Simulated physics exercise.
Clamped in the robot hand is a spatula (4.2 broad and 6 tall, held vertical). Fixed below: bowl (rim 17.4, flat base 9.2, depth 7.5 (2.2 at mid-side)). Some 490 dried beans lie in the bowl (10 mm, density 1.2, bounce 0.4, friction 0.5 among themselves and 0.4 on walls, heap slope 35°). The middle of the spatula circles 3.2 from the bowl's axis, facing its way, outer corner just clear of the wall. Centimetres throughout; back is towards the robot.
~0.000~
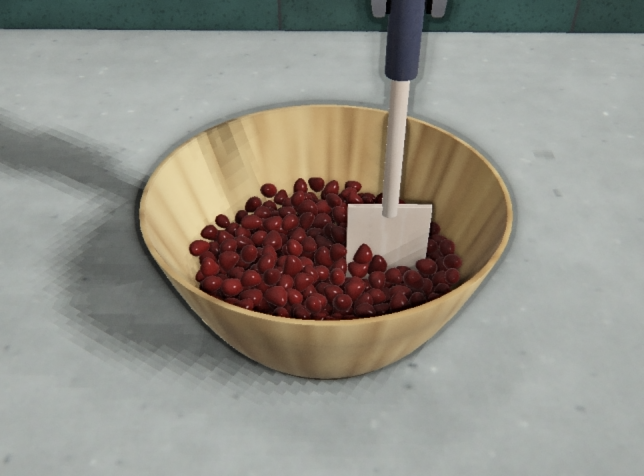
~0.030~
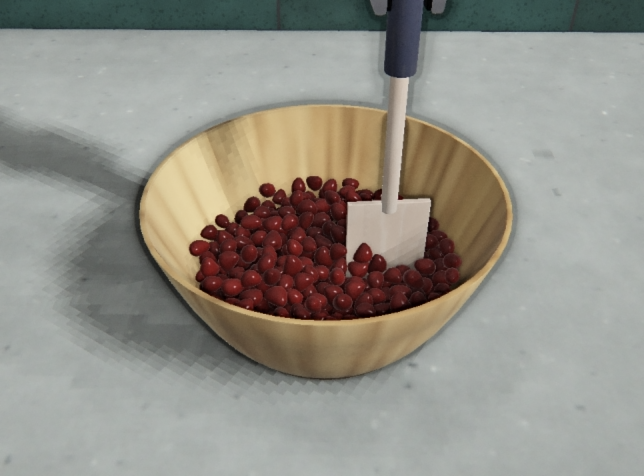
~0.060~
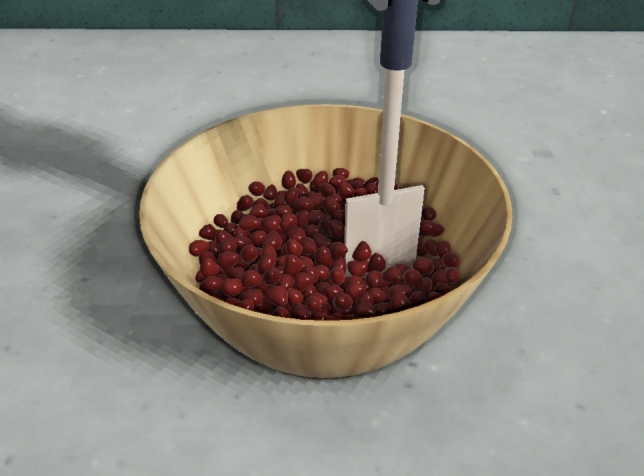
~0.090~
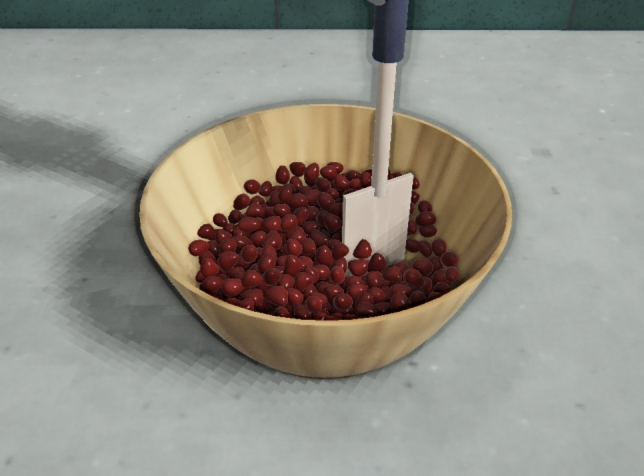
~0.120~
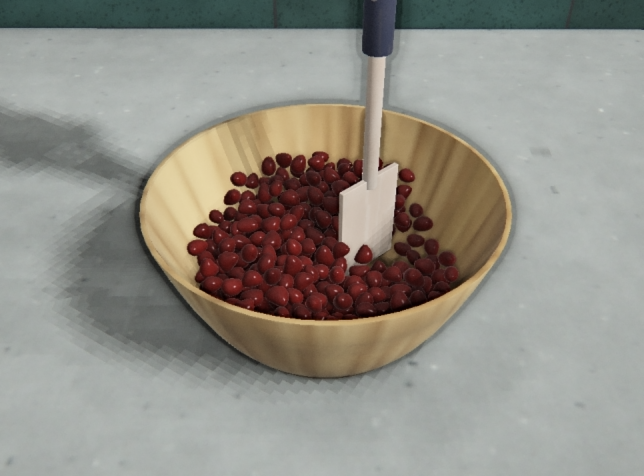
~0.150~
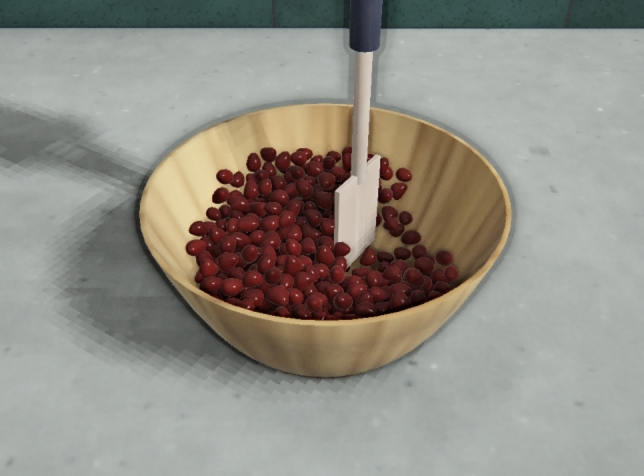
A robot gripper, barely visible at the top edge, holds an upright spatula with a dark blue handle and pale blade over a pale grey counter, seen from above at an angle. A light wooden bowl of dark red beans sits centrally before green tiles. The spatula sweeps leftward and back, turning its blade and pushing beans up the bowl's far side, while the camera stays still.
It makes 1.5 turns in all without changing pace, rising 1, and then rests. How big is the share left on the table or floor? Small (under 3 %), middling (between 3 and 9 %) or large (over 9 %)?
A small share, under 3 %, ends on the table or floor.
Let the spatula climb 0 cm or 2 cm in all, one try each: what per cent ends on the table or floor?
Some 0 and 0 per cent.
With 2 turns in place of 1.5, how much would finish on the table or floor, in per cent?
In that case some 0 per cent.
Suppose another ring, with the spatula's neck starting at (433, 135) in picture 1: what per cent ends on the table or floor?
Some 0 per cent.
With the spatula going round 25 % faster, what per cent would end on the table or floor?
Then about 0 per cent.
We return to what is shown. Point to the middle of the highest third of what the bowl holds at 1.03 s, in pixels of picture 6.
At about (300, 179).
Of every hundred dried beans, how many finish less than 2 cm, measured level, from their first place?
Some 5 per cent.
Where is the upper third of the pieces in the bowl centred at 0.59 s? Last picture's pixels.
At about (345, 295).
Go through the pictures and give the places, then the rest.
The first picture shows spatula neck at (392, 181), 0° round; upper third of the load around (317, 254), from x 200 to 450, top at y 185; 492 in the bowl.
The second picture shows spatula neck at (391, 177), 5° round; upper third of the load around (317, 251), from x 200 to 450, top at y 185.
The third picture shows spatula neck at (388, 169), 17° round; upper third of the load around (318, 241), from x 195 to 450, top at y 175.
The fourth picture shows spatula neck at (381, 161), 30° round; upper third of the load around (313, 229), from x 195 to 450, top at y 170.
The fifth picture shows spatula neck at (371, 154), 43° round; upper third of the load around (304, 221), from x 195 to 450, top at y 160.
The sixth picture shows spatula neck at (360, 148), 56° round; upper third of the load around (294, 213), from x 195 to 450, top at y 155; 492 in the bowl.
After 0.59 s, 246° round, highest piece 8 above the table; 492 in the bowl.
After 1.03 s, 76° round, highest piece 8 above the table; 492 in the bowl.
After 1.45 s, 180° round, highest piece 7 above the table; 492 in the bowl.
After 2.15 s, 180° round, highest piece 7 above the table; 492 in the bowl.
At rest, 492 in the bowl. That is 0 % on the table or floor.
